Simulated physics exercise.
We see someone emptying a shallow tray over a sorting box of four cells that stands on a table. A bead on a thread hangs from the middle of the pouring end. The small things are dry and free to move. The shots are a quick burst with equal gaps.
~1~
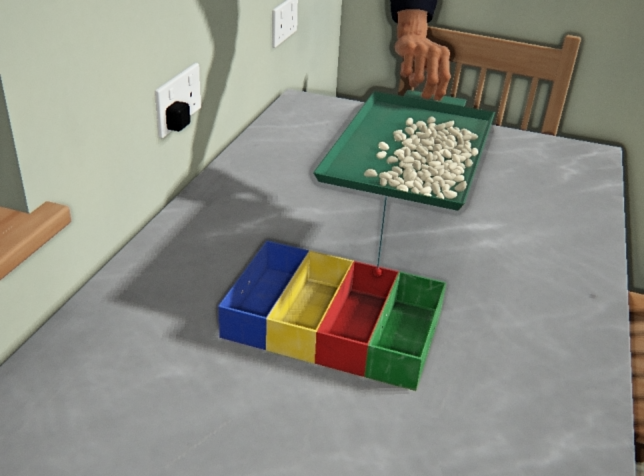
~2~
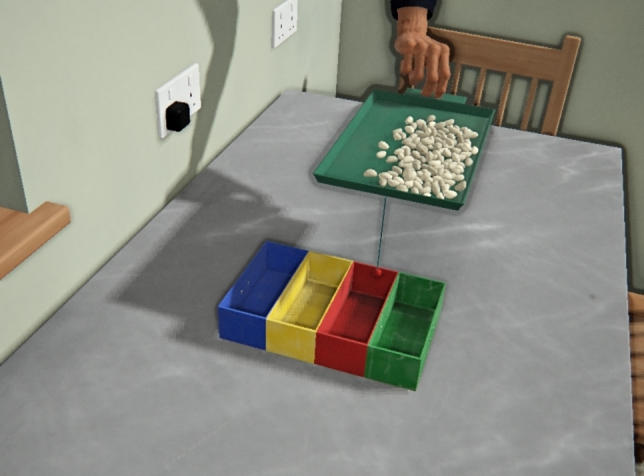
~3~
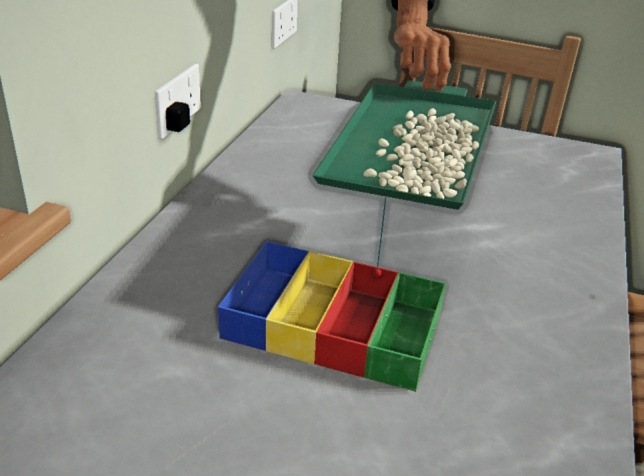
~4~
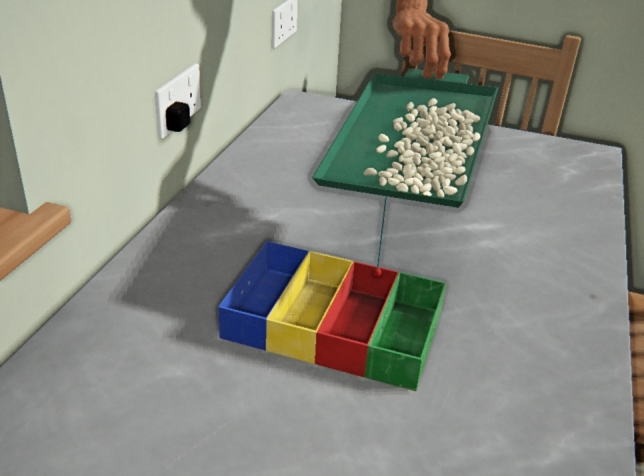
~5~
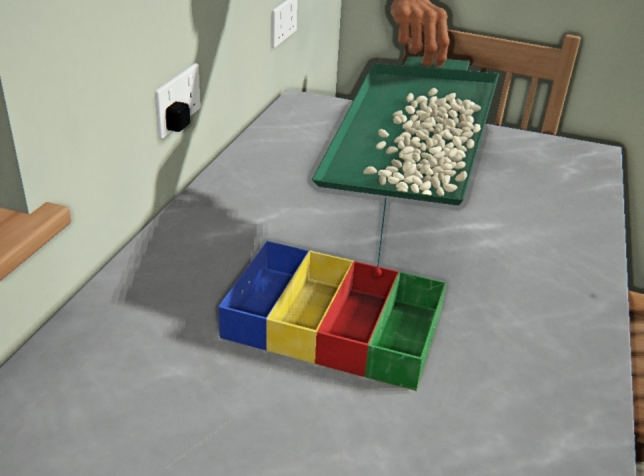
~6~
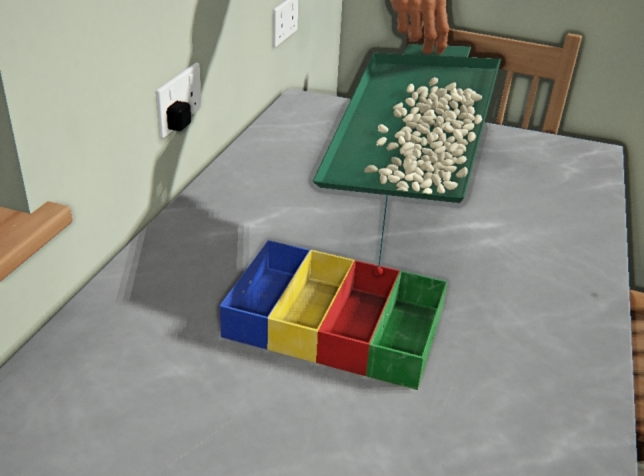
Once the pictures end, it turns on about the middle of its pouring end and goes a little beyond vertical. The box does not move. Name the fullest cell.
Most goes to the yellow cell.
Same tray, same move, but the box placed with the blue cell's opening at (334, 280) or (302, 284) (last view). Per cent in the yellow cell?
Near 10 % and 30 %.
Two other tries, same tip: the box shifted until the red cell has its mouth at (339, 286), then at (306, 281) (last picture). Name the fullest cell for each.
At the first place yellow, at the second the cell in red.
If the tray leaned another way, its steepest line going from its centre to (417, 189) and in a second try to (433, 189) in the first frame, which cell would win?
At the first place green, at the second the green cell.
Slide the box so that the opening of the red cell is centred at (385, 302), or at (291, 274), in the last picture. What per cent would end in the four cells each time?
Near 100 % and 90 %.
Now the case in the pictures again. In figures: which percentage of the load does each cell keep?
Blue cell near 20; yellow cell near 60; red cell near 20; green cell near 0.
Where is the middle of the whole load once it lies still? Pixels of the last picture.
Near (313, 314).
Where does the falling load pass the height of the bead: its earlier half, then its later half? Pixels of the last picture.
Around (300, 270) and then (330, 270).
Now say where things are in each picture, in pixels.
In the first frame, corners of the pouring end near (319, 171) and (460, 200), level; middle of the load near (431, 157), white beans; bead on its thread near (377, 272); blue cell near (243, 325); yellow cell near (291, 338); red cell near (341, 351); green cell near (393, 365).
In the second frame, corners of the pouring end near (319, 172) and (460, 200), level; middle of the load near (431, 156).
In the third frame, corners of the pouring end near (319, 174) and (459, 199), tipped barely, lowest at the left corner; middle of the load near (431, 153).
In the fourth frame, corners of the pouring end near (318, 176) and (459, 198), tipped a little, lowest at the left corner; middle of the load near (431, 147).
In the fifth frame, corners of the pouring end near (318, 178) and (459, 196), tipped a little, lowest at the left corner; middle of the load near (431, 141).
In the sixth frame, corners of the pouring end near (319, 179) and (460, 194), tipped clearly, lowest at the left corner; middle of the load near (432, 135); blue cell near (244, 324); yellow cell near (293, 337); red cell near (343, 350); green cell near (394, 364).
Shortly afterwards, tray tipped steeply; the bulk on the tray; only a few in the yellow cell; only a few in the blue cell; near a quarter falling or outside the box.
Next, tray tipped right over; only a few on the tray; near half in the yellow cell; near a quarter in the red cell; a little in the blue cell; only a few in the green cell; a little falling or outside the box.
Some moments later, tray tipped past a quarter turn; near two thirds in the yellow cell; near a quarter in the red cell; a little in the blue cell; only a few in the green cell; only a few falling or outside the box.
In the end, tray tipped past a quarter turn; near two thirds in the yellow cell; near a quarter in the red cell; a little in the blue cell; only a few in the green cell; only a few outside the box.
